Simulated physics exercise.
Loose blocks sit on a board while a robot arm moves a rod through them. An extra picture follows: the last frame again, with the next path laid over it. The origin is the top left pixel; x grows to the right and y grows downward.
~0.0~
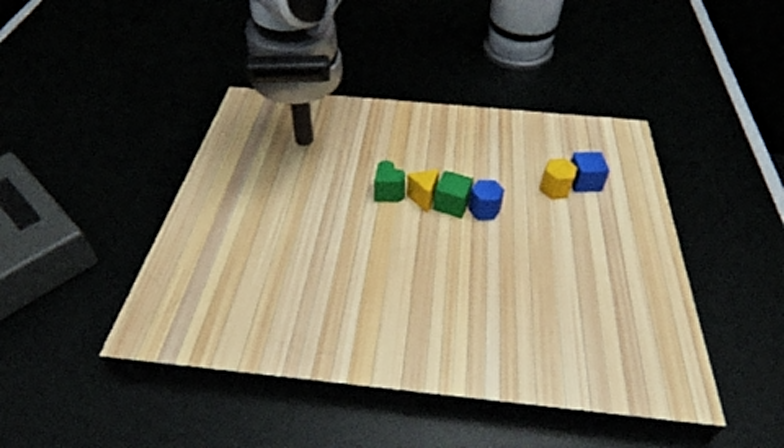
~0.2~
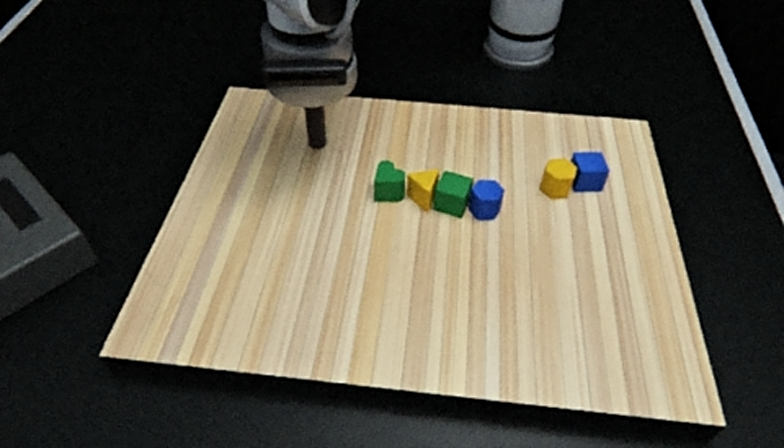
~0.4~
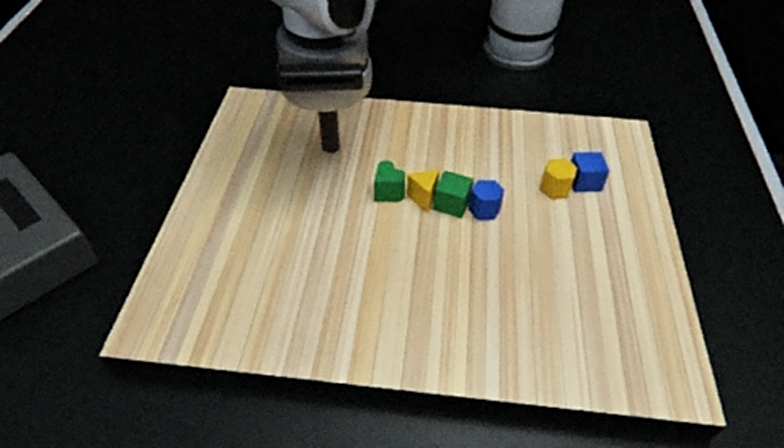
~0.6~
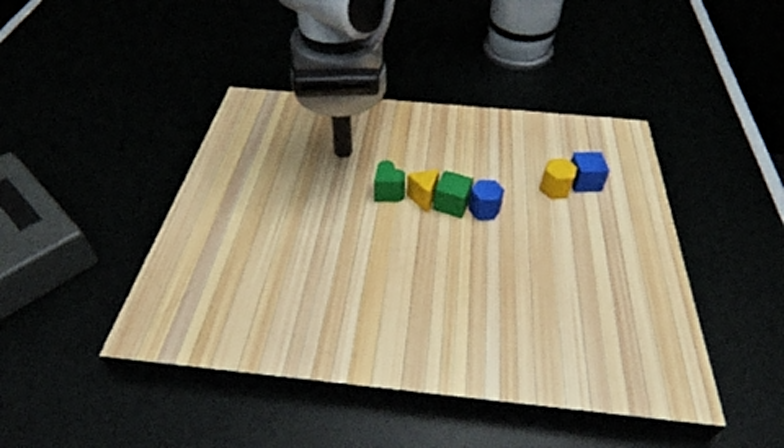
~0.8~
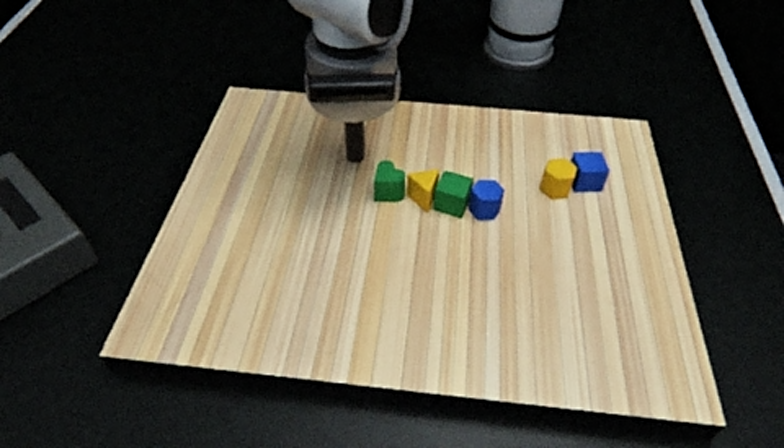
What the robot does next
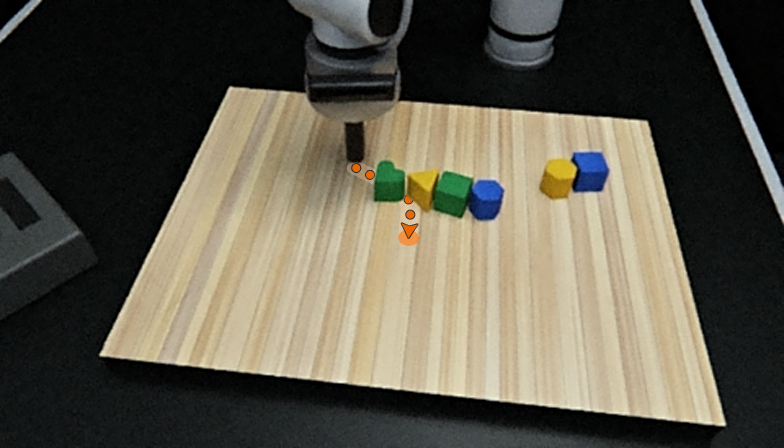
In the video, a robot arm moves its dark rod a short way right and slightly toward the viewer over a wooden board, nearing a green heart-shaped block, while the green, yellow and blue blocks stay still.
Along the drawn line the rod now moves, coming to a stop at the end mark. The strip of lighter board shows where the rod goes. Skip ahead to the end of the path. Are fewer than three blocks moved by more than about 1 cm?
Short answer: No.
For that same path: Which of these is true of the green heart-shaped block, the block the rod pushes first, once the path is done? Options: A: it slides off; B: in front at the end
Letter B.
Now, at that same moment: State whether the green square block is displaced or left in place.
By then it is displaced.
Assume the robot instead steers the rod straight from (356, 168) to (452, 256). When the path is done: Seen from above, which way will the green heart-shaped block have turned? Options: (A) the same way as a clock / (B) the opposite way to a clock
A
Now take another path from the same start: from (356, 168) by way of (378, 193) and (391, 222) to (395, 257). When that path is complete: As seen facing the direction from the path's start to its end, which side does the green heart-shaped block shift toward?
It moves off to the left.
The drawn path runs from (356, 168) through (388, 184) and (410, 207) to (409, 238).
What follows on the original path. One third of the way, rod (389, 174); green heart-shaped block (398, 181), turned 20° clockwise.
Two thirds of the way, rod (411, 198); green heart-shaped block (405, 205), turned 75° clockwise; yellow triangular piece (441, 190), turned 15° anticlockwise; green square block (467, 188), turned 20° anticlockwise; blue six-sided block (500, 190), turned 15° anticlockwise.
At the end, rod (409, 228); green heart-shaped block (394, 231), turned 120° clockwise; yellow triangular piece (439, 196), turned 45° anticlockwise; green square block (468, 189), turned 25° anticlockwise; blue six-sided block (501, 190), turned 15° anticlockwise.
